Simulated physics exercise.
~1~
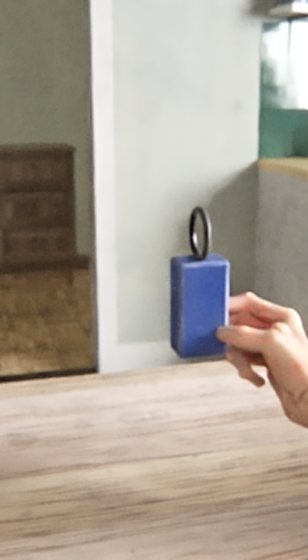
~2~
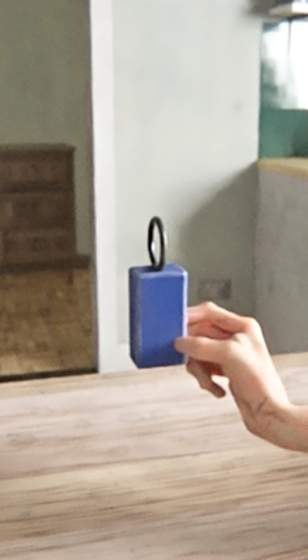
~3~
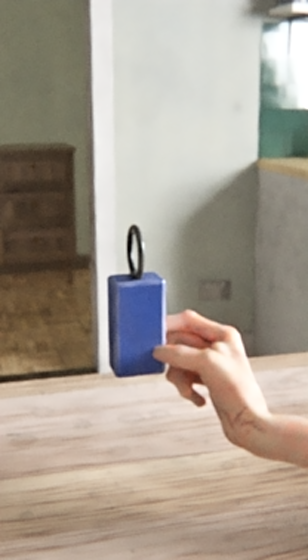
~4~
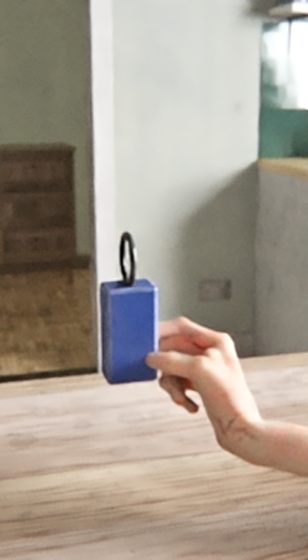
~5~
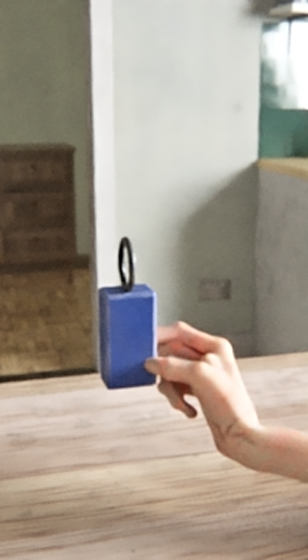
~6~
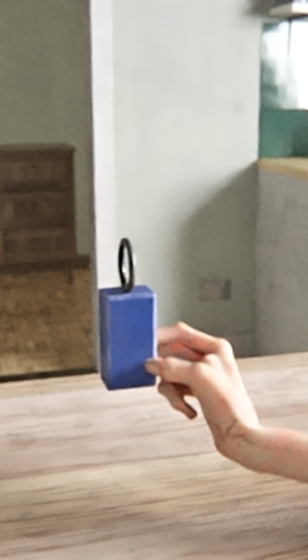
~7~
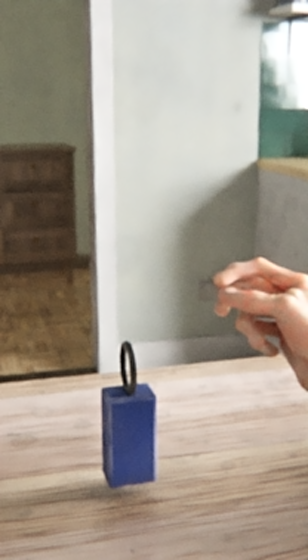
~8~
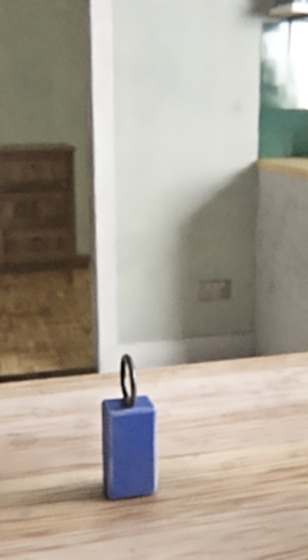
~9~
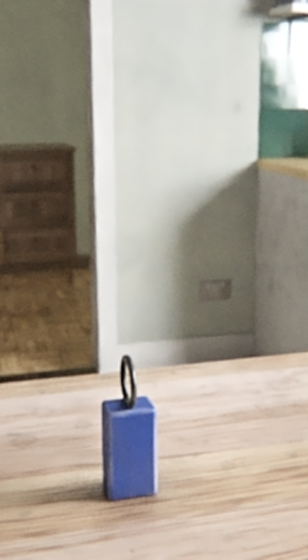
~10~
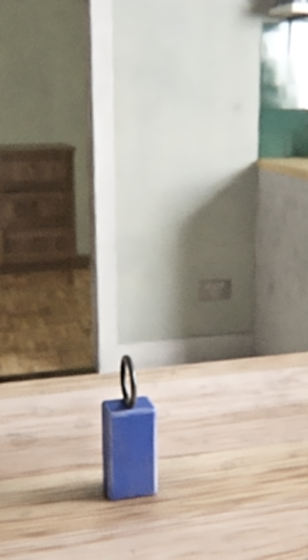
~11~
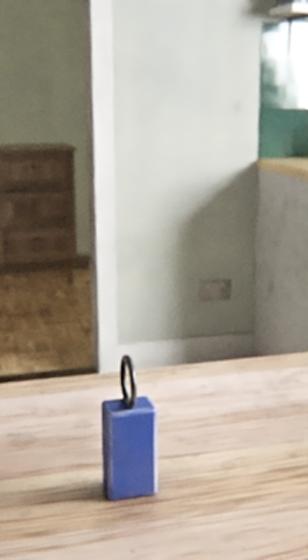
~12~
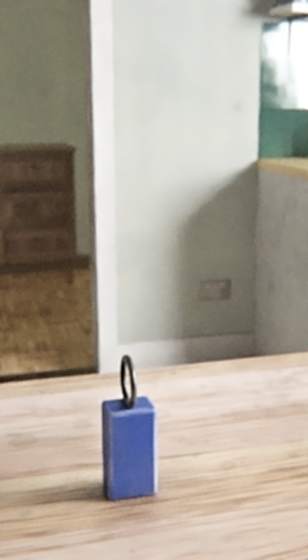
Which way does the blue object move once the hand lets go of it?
It moves down, dropping to the wooden table, where it stays upright.
